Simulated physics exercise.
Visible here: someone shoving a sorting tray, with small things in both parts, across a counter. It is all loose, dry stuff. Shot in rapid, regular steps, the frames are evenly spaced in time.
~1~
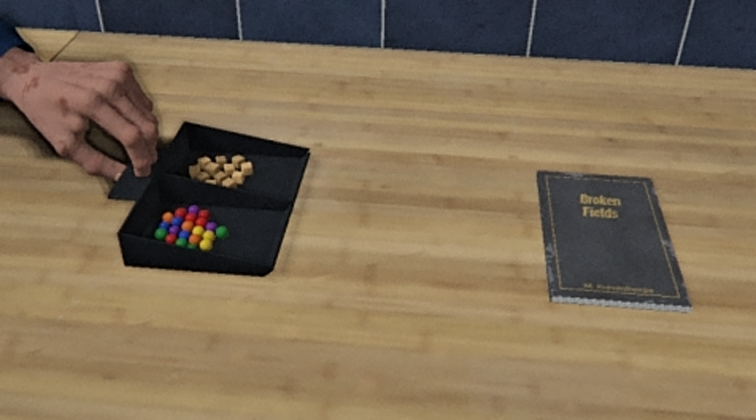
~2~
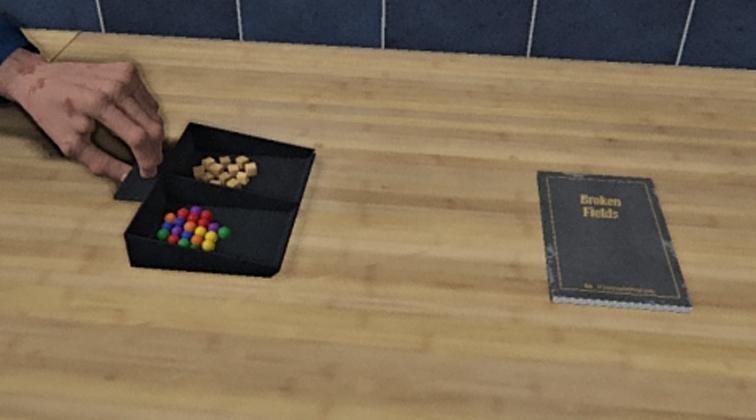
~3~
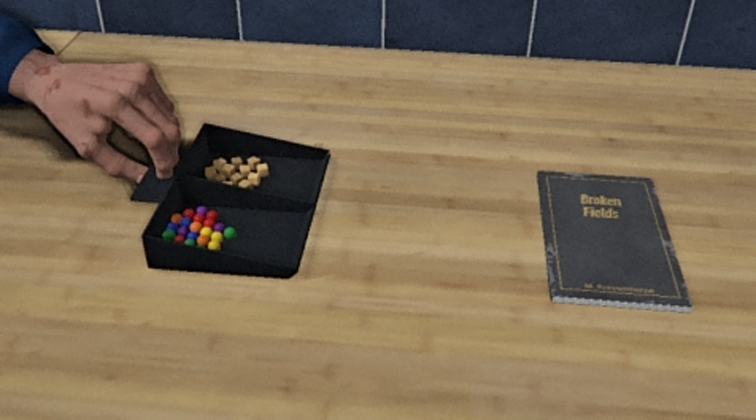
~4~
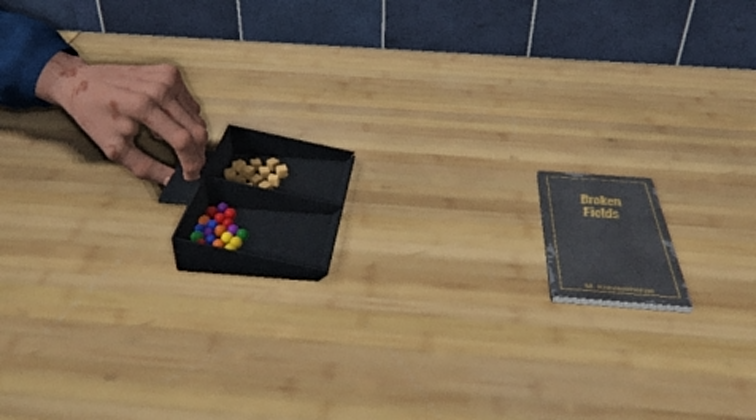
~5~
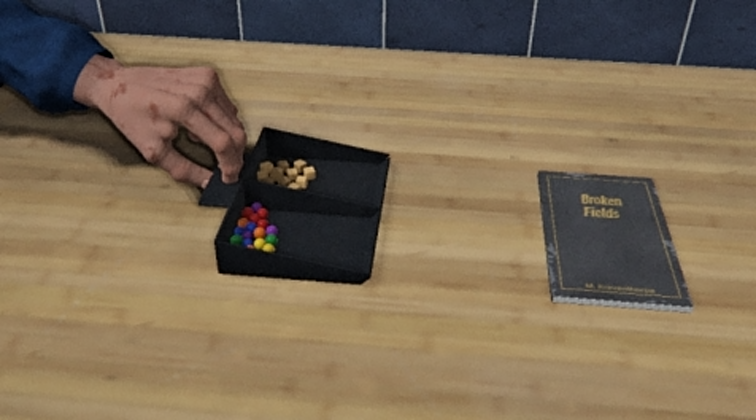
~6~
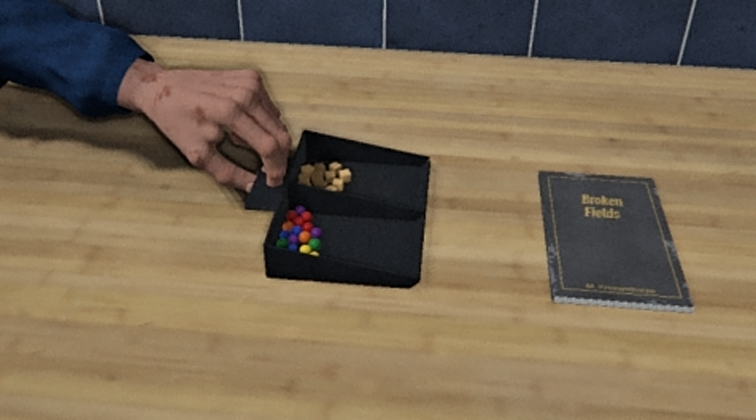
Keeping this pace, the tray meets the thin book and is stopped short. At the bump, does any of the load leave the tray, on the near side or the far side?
The near lot sends some out; the far lot stays in the tray.
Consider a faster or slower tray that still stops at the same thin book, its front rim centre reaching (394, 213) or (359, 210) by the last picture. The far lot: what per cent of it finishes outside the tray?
The first gives 0 %, the second 0 %.
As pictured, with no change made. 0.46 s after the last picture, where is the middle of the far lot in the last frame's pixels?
Its middle is roughly at (521, 194) in the last frame.
Then, 0.08 s after the last picture, tray still sliding, front rim near (487, 219); near lot all inside; far lot all inside.
Then, 0.25 s after the last picture, tray stopped at the thin book; near lot all inside, moved towards the front rim; far lot all inside, moved towards the front rim.
Then, 0.46 s after the last picture, tray stopped at the thin book; near lot about a third out of the tray; far lot all inside, moved towards the front rim.
By the end, tray stopped at the thin book; near lot about a third out of the tray; far lot all inside, moved towards the front rim.
